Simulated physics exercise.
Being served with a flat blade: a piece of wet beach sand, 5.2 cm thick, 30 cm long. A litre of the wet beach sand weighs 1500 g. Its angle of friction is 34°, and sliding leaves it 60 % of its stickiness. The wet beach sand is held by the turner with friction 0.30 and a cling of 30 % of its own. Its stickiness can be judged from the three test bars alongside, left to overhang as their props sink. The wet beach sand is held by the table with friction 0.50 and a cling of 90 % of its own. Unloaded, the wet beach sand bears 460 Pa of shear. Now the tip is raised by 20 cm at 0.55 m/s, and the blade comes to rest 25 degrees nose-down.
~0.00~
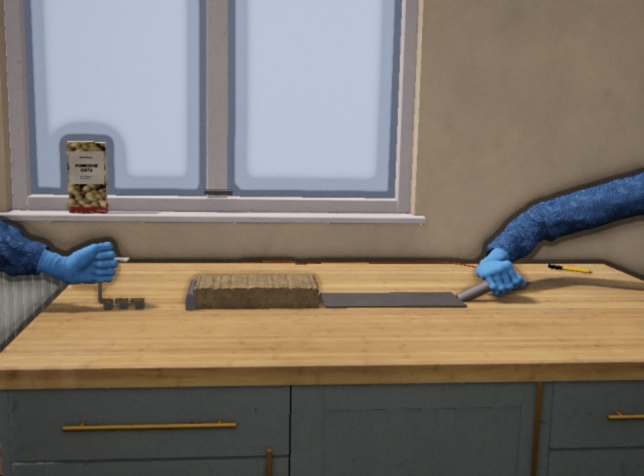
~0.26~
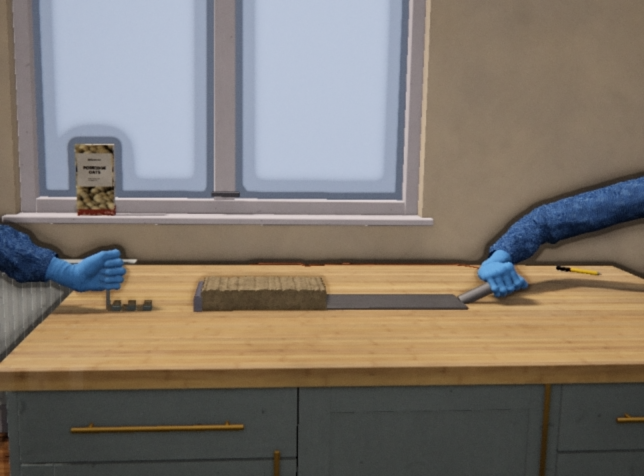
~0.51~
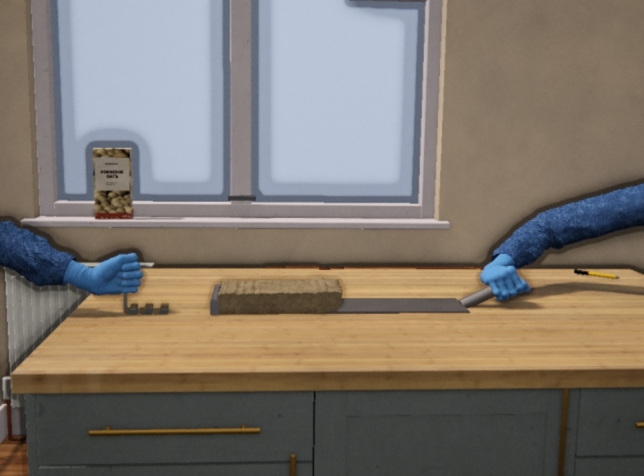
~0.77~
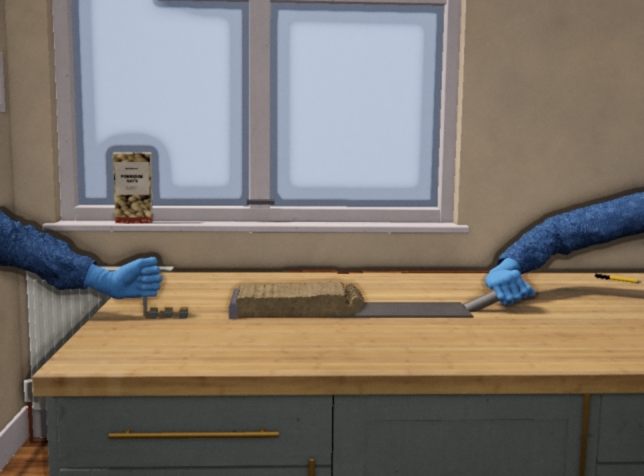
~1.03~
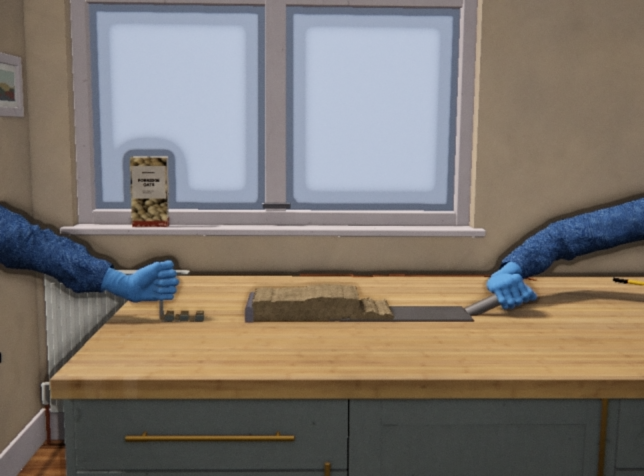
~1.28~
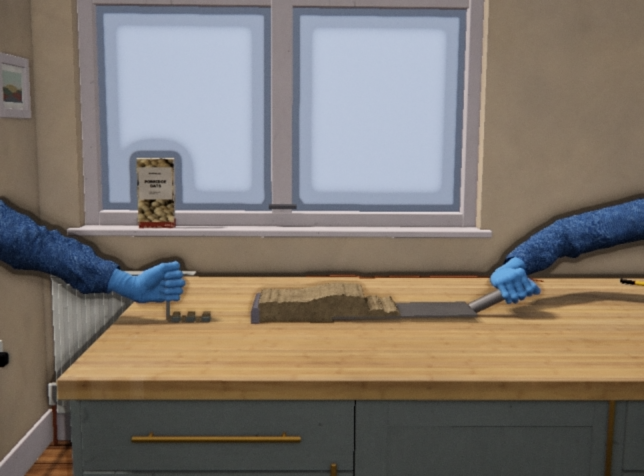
A blue-gloved hand on the right slid a flat blade leftward under a block of wet sand, whose right end slumped and spread along the blade, while another gloved hand stayed by the small test bars.
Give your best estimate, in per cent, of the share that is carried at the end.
Close to 11 out of 100.
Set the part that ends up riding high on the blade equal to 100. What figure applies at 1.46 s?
150 %.
After 1.46 s, the tip is 10 cm up.
After 1.68 s, the tip is 20 cm up and 34 % is riding high on the blade.
After 1.89 s, the tip is 20 cm up and 34 % is riding high on the blade.
After 2.11 s, the tip is 20 cm up and 32 % is riding high on the blade.
After 2.90 s, the tip is 20 cm up and 11 % is riding high on the blade.
